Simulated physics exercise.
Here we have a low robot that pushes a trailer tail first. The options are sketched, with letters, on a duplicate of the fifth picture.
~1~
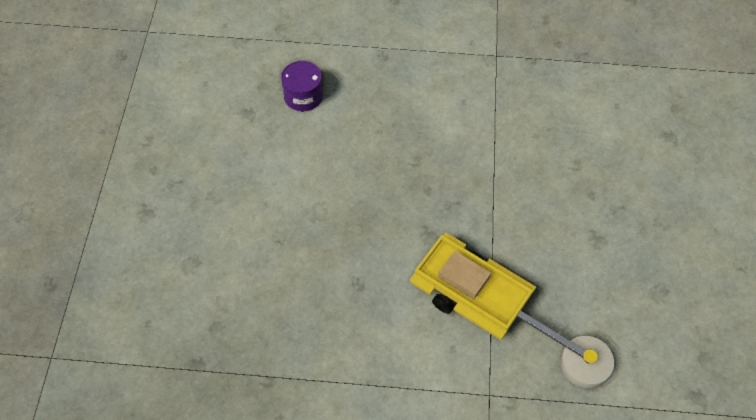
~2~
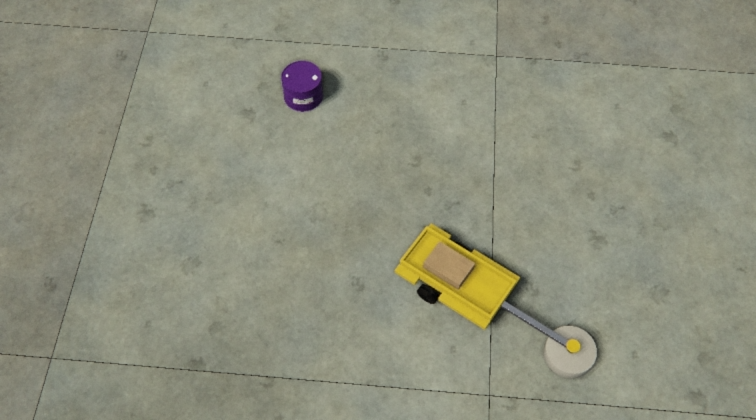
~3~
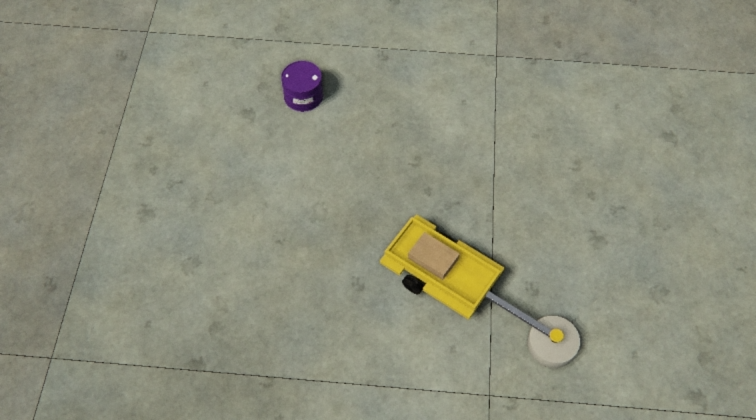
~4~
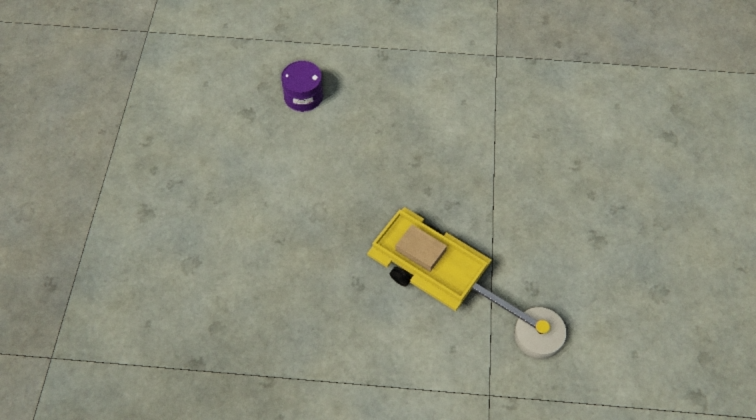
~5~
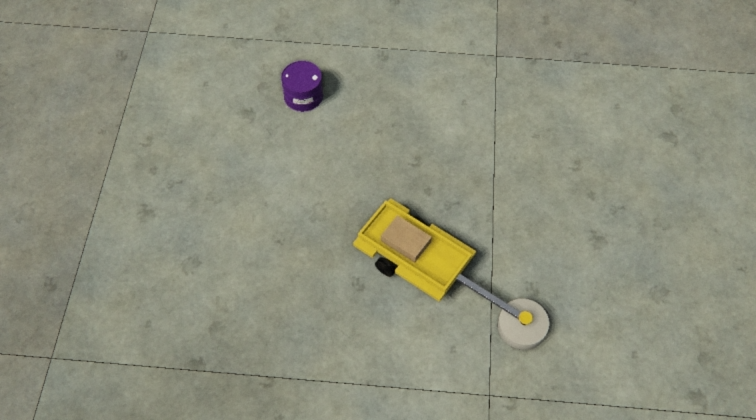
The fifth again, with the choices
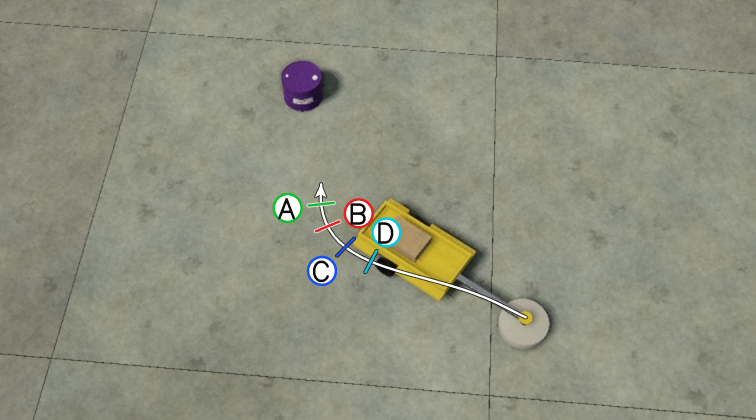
A yellow cart carrying a tan block sits right of centre on a grey-green floor marked with thin dark lines, seen from high above. A grey bar links it to a low, pale round robot with a yellow hub at lower right, while a purple tub stands at upper left. The robot pushes the cart tail first, slowly up and left, as the tub and camera stay still.
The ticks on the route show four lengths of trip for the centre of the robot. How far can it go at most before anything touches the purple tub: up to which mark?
C is the last safe stop.
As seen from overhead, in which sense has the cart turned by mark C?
Clockwise.
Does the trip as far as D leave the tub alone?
Yes.
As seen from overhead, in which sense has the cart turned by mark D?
For that mark, clockwise.
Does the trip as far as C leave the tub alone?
For that mark, yes.
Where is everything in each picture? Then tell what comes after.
The first picture shows robot (588, 361); yellow cart (473, 283); purple tub (304, 96).
The second picture shows robot (571, 351); yellow cart (457, 274); purple tub (304, 96).
The third picture shows robot (554, 340); yellow cart (442, 264); purple tub (304, 96).
The fourth picture shows robot (541, 331); yellow cart (429, 256); purple tub (304, 96).
The fifth picture shows robot (524, 323); yellow cart (414, 247); purple tub (304, 96).
On the marked copy, A at (321, 204); B at (328, 226); C at (345, 247); D at (371, 262); the route from (526, 317) via (394, 270) to (321, 184).
Following C. Soon after the start, robot (461, 295), cart (363, 213).
Later, robot (396, 276), cart (324, 180).
In the end, robot (346, 253), cart (301, 149); nothing has been touched.
As for the rest, A is too far, the tub has been hit; B is too far, the tub has been hit; D is safe but short.
